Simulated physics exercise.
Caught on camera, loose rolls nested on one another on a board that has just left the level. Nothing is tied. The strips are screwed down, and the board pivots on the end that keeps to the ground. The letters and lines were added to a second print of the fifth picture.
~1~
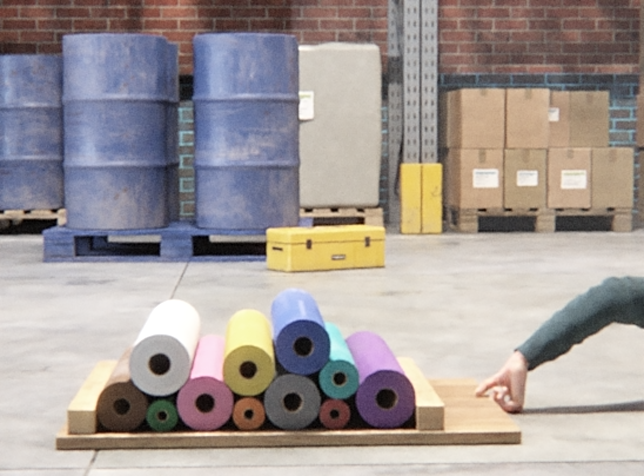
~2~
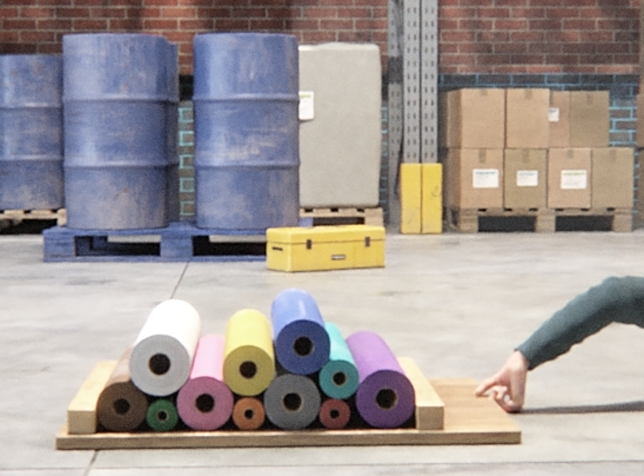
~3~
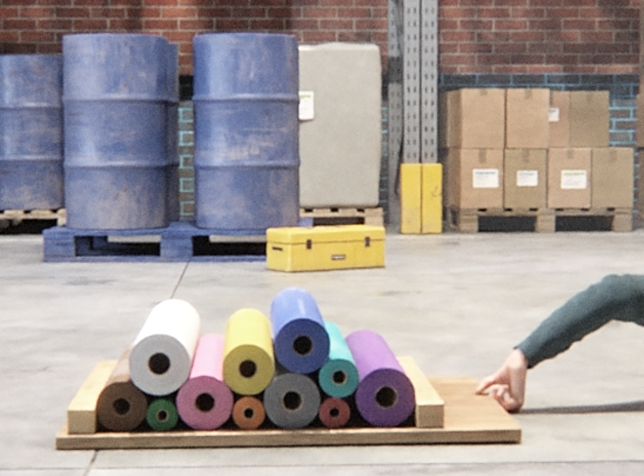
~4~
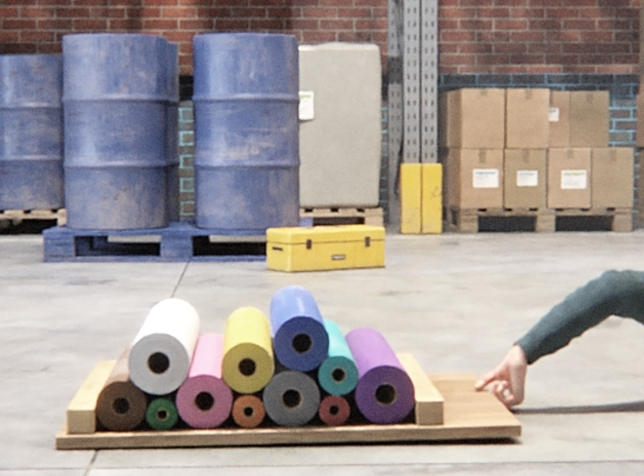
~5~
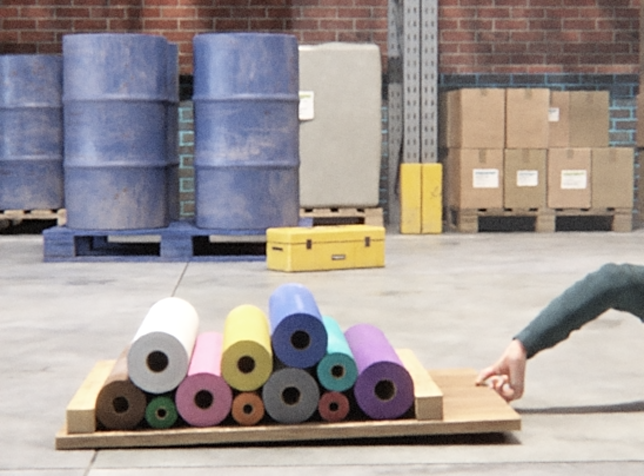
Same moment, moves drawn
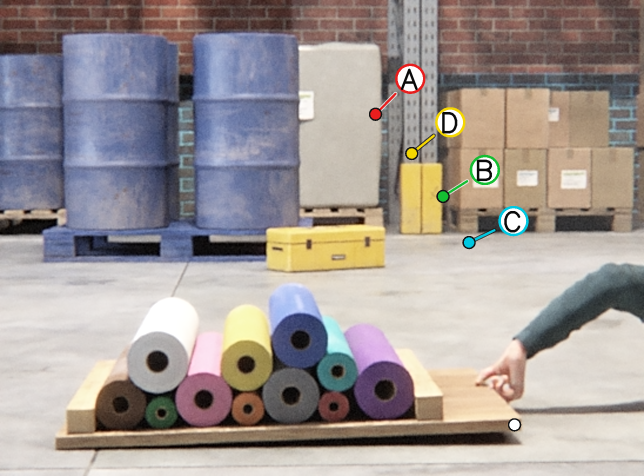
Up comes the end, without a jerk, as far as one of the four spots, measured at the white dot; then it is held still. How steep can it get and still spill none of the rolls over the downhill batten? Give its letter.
Raise it to D.
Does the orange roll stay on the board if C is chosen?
Yes.
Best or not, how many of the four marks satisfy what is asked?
Three of the four.
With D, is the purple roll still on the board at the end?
Yes.
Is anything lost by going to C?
At C: No.
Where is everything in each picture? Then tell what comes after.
Pink roll (205, 403); orange roll (249, 414); grey roll (292, 402), in the first frame.
Grey roll (292, 402), in the second frame.
Board (286, 397); purple roll (386, 397); brown roll (121, 406), in the third frame.
Board (286, 395); brown roll (121, 406); pink roll (204, 401), in the fourth frame.
Board (286, 393); brown roll (120, 405), in the fifth frame.
On the marked copy, A at (376, 114); B at (443, 196); C at (469, 243); D at (412, 153); the white dot at (515, 425).
Following D. Soon after the start, board at 20°.
Later, board at 38°.
In the end, board at 39°, none over the low batten.
As for the rest, A one over the low batten (white); B none over the low batten; C none over the low batten.
